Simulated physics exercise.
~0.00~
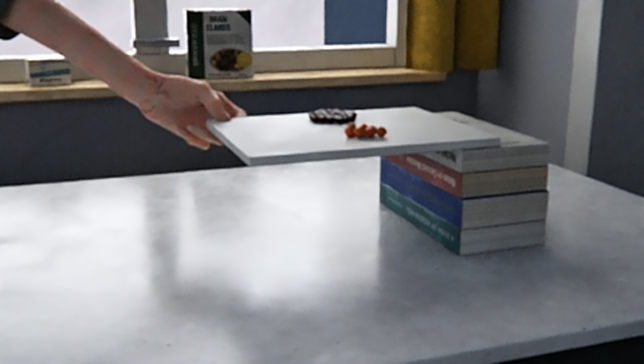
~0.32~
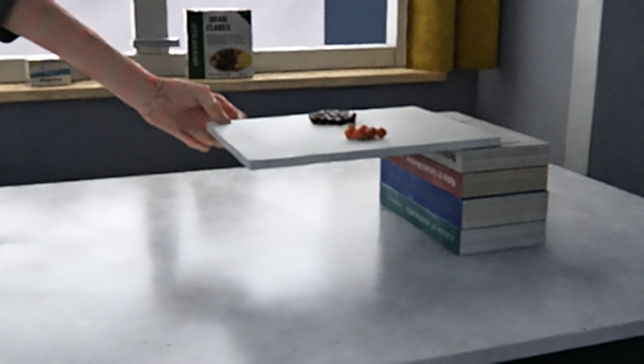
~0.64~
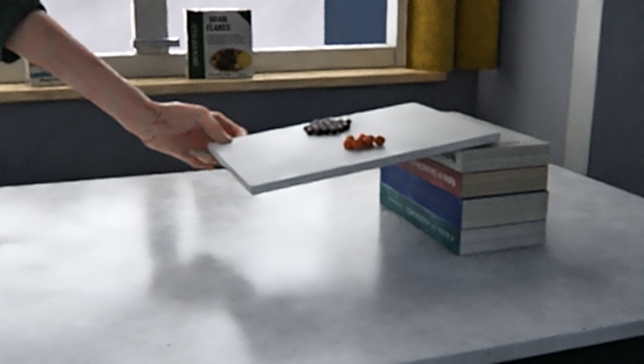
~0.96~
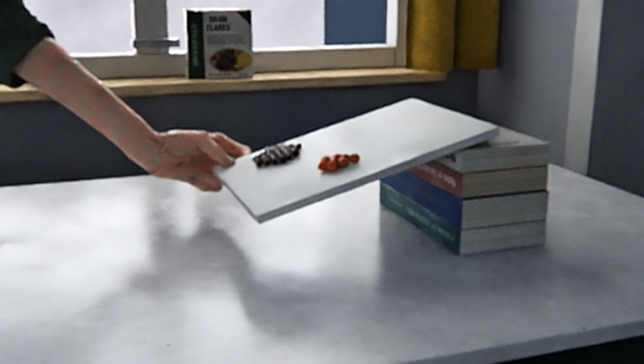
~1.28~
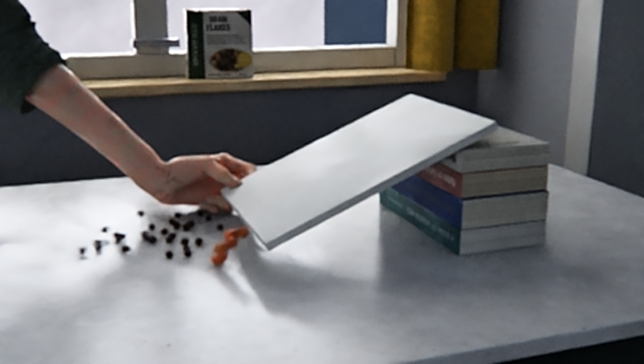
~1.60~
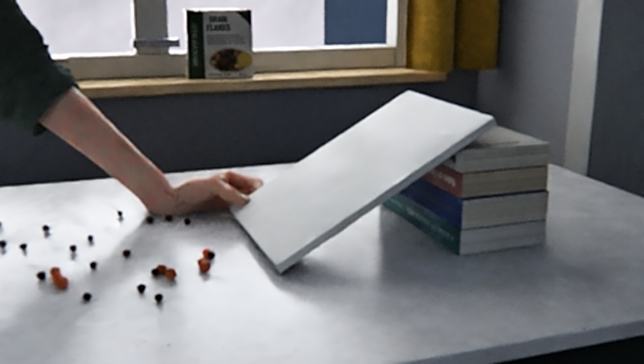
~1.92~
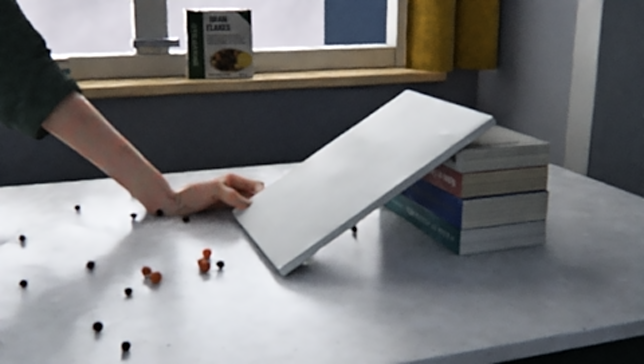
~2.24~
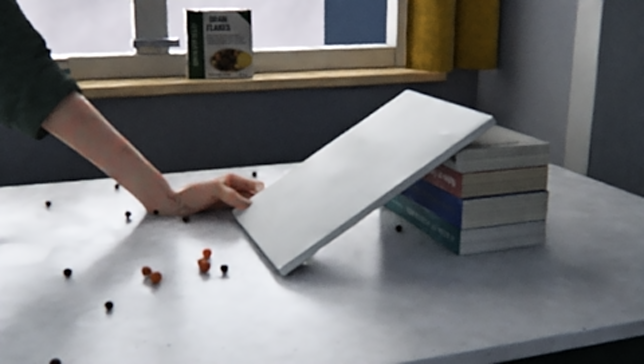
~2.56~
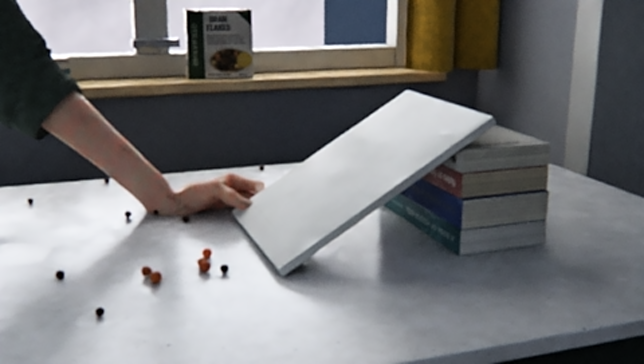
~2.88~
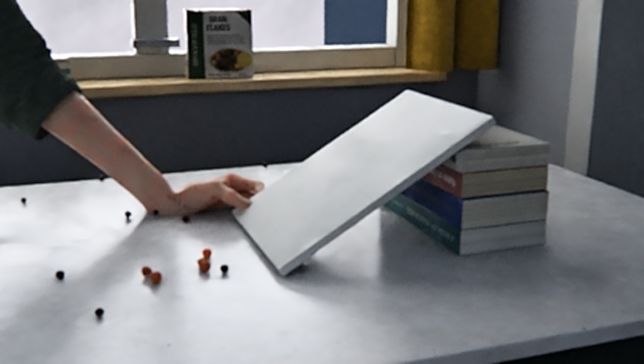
On a table by a window, a hand lowers a board, scattering black and orange beads.
